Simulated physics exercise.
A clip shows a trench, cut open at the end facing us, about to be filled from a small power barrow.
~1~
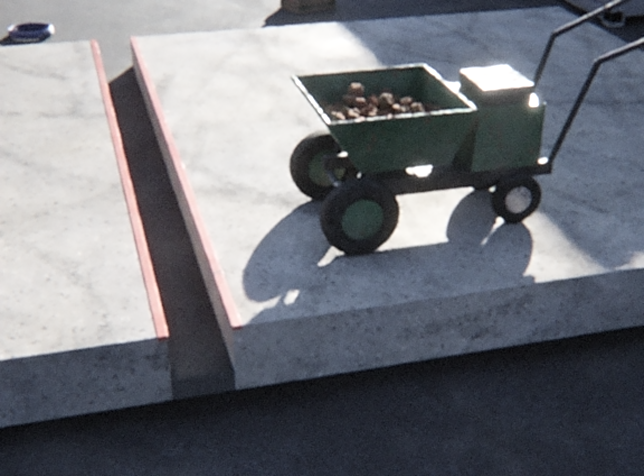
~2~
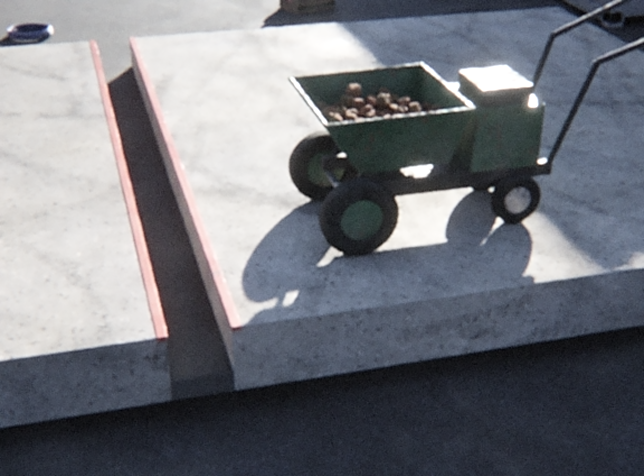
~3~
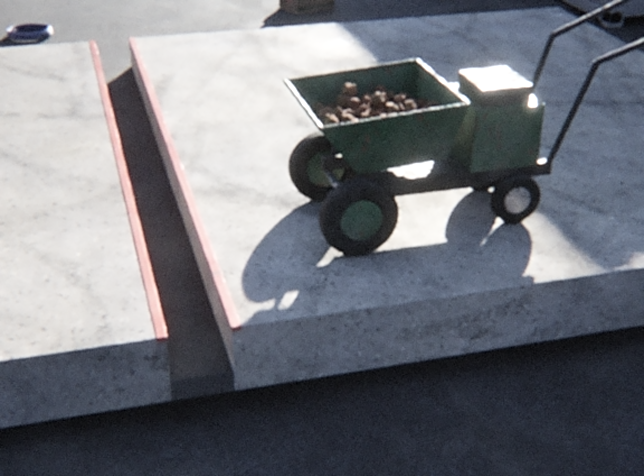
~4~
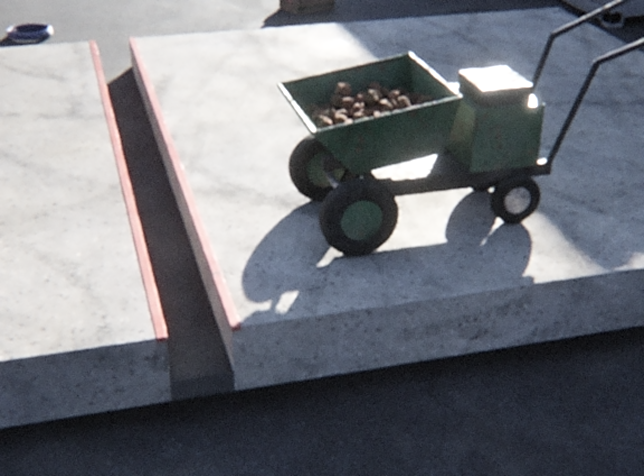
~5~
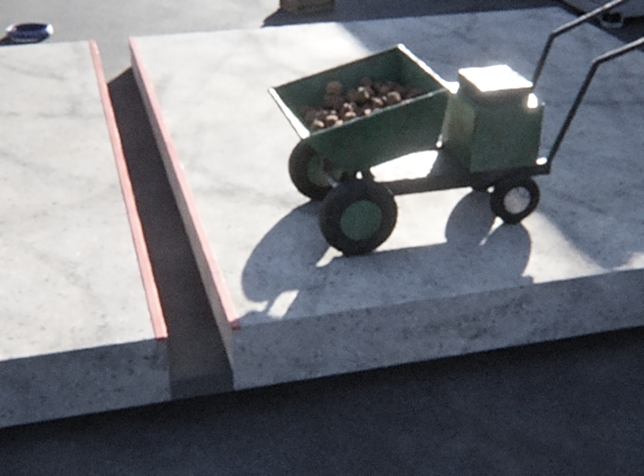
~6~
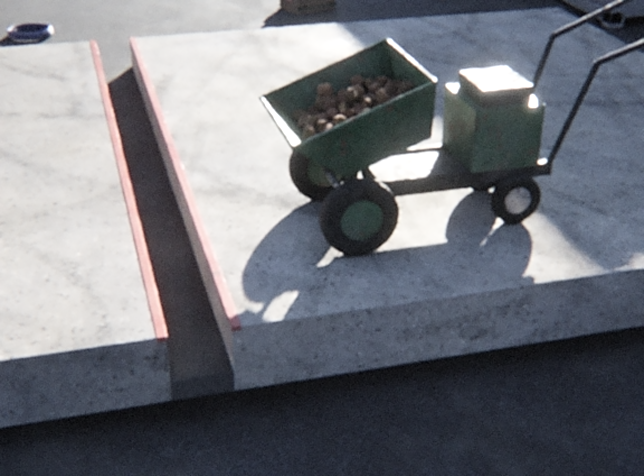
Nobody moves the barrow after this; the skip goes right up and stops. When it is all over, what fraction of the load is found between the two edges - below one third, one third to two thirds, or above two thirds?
A fraction one third to two thirds is found there.
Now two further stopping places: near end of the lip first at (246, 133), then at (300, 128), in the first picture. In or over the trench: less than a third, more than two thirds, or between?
In the middle band, then beyond two thirds.
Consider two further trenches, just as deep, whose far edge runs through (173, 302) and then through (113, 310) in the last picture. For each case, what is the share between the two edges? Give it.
You'd get 50 in a hundred the first time and 50 in a hundred the second.
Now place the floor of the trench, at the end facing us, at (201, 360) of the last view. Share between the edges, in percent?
Estimate: Approx. 50 per cent.
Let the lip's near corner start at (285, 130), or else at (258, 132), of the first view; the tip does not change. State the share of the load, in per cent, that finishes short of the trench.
Roughly 0 per cent, then roughly 0 per cent.
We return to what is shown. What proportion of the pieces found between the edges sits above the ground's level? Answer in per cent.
About 0 per cent.
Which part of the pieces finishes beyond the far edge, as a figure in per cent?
About 0 %.
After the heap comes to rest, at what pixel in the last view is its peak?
Roughly at (224, 230).
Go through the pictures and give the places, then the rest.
In the first frame, lip of the skip (329, 125), level; top of the load (400, 113), clay clods; first edge of the trench (226, 294); far edge (155, 304), the trench under half as wide as the skip, and about as deep as wide.
In the second frame, lip of the skip (326, 127), tipped barely; top of the load (385, 116).
In the third frame, lip of the skip (321, 129), tipped barely; top of the load (397, 111).
In the fourth frame, lip of the skip (313, 134), tipped a little; top of the load (384, 106).
In the fifth frame, lip of the skip (303, 139), tipped a little; top of the load (382, 105).
In the sixth frame, lip of the skip (293, 148), tipped clearly; top of the load (379, 100); first edge of the trench (225, 295); far edge (154, 304).
Just after the last frame, skip tipped steeply; every one in the skip.
A moment on, skip tipped right over; the larger part in the skip; about a tenth short of the trench; just a few in or heaped over the trench.
Further on, skip tipped right over; roughly a quarter in the skip; roughly a quarter short of the trench; roughly half in or heaped over the trench.
When it is over, skip tipped right over; roughly a quarter in the skip; roughly a quarter short of the trench; roughly half in or heaped over the trench; not one beyond it.
